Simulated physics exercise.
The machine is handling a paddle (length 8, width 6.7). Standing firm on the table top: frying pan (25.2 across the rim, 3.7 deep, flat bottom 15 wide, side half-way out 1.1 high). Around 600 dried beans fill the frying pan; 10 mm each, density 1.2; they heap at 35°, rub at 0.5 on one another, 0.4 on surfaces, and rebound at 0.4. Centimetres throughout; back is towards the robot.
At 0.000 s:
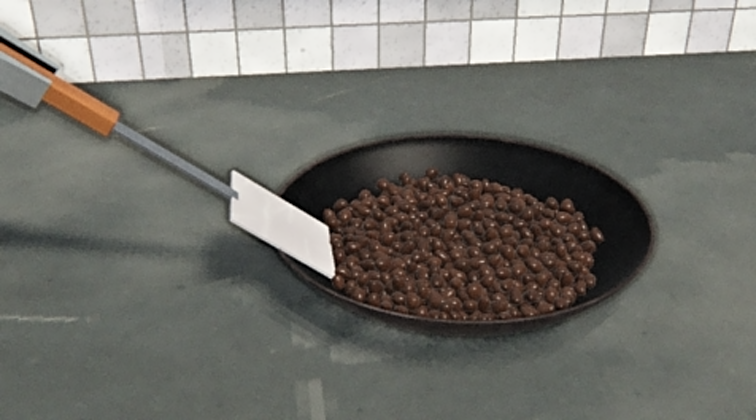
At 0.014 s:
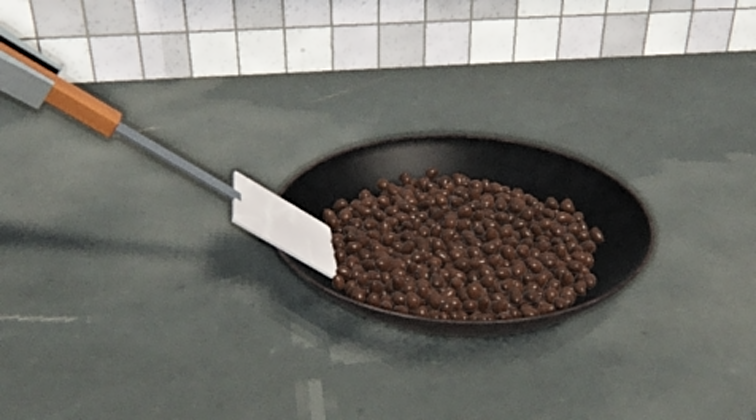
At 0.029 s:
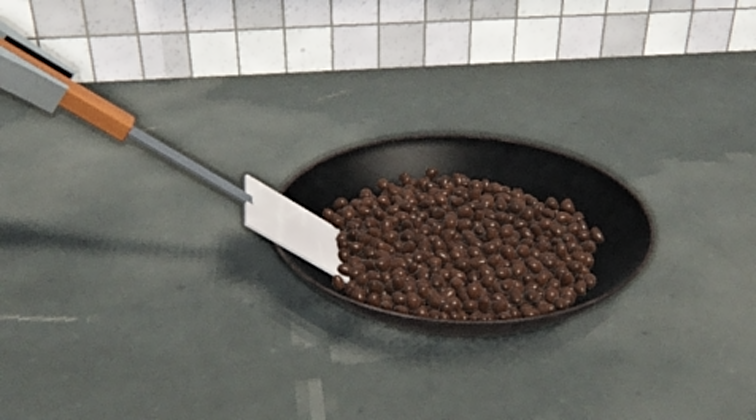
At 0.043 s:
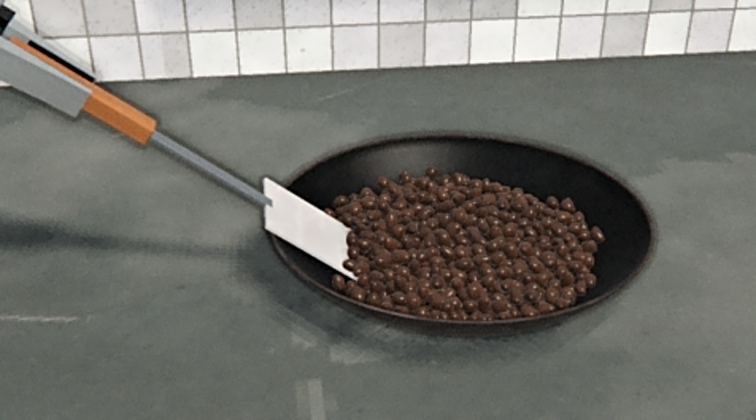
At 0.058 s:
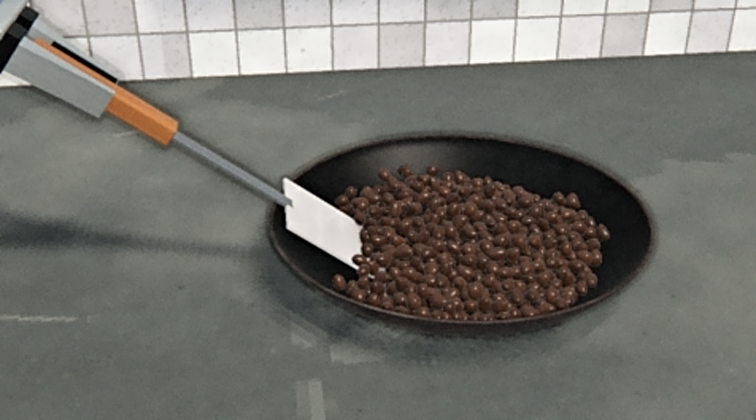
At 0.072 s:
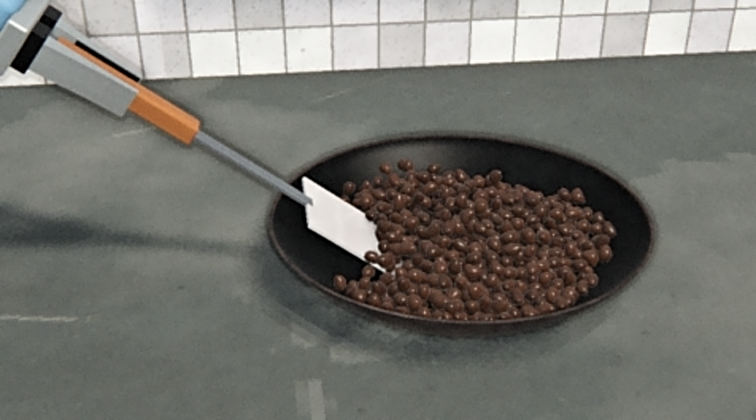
On a dark countertop, a robot arm held a white paddle at the left edge of a black frying pan, then slid it rightward into the brown beans, nudging some of them along.
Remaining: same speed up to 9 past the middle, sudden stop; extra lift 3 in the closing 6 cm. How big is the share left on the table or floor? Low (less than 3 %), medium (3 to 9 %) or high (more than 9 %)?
A high share, more than 9 %, ends on the table or floor.
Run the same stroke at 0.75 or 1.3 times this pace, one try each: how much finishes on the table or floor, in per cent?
Some 20 and 30 per cent.
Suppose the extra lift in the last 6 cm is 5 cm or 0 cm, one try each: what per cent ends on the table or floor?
About 20 and 20 per cent.
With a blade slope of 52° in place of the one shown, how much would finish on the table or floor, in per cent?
It would be near 25 per cent.
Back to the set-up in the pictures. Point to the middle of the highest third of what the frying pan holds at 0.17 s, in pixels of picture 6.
Around (551, 207).
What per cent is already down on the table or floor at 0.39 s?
Some 20 per cent.
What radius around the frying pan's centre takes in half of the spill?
Roughly 26 cm.
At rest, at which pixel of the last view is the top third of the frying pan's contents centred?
Around (539, 207).
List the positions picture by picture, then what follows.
In the first frame, paddle top edge at (231, 194), sloping 38°; upper third of the load around (451, 232), from x 330 to 595, top at y 175; 603 in the frying pan.
In the second frame, paddle top edge at (234, 195), sloping 38°; upper third of the load around (449, 232), from x 330 to 595, top at y 175.
In the third frame, paddle top edge at (246, 198), sloping 38°; upper third of the load around (449, 231), from x 330 to 595, top at y 175.
In the fourth frame, paddle top edge at (265, 202), sloping 38°; upper third of the load around (444, 229), from x 330 to 595, top at y 175.
In the fifth frame, paddle top edge at (286, 202), sloping 38°; upper third of the load around (451, 223), from x 330 to 600, top at y 170.
In the sixth frame, paddle top edge at (306, 201), sloping 38°; upper third of the load around (459, 220), from x 330 to 610, top at y 165; 603 in the frying pan.
By 0.12 s, sloping 38°, highest piece 5 above the table; 603 in the frying pan.
By 0.17 s, sloping 38°, highest piece 6 above the table; 601 in the frying pan, 2 on the blade or in flight.
By 0.39 s, sloping 38°, highest piece 9 above the table; 466 in the frying pan, 118 on the table or floor, 19 on the blade or in flight.
By 1.44 s, sloping 38°, highest piece 4 above the table; 466 in the frying pan, 137 on the table or floor.
Final count, 466 in the frying pan, 137 on the table or floor. That is 23 % on the table or floor.
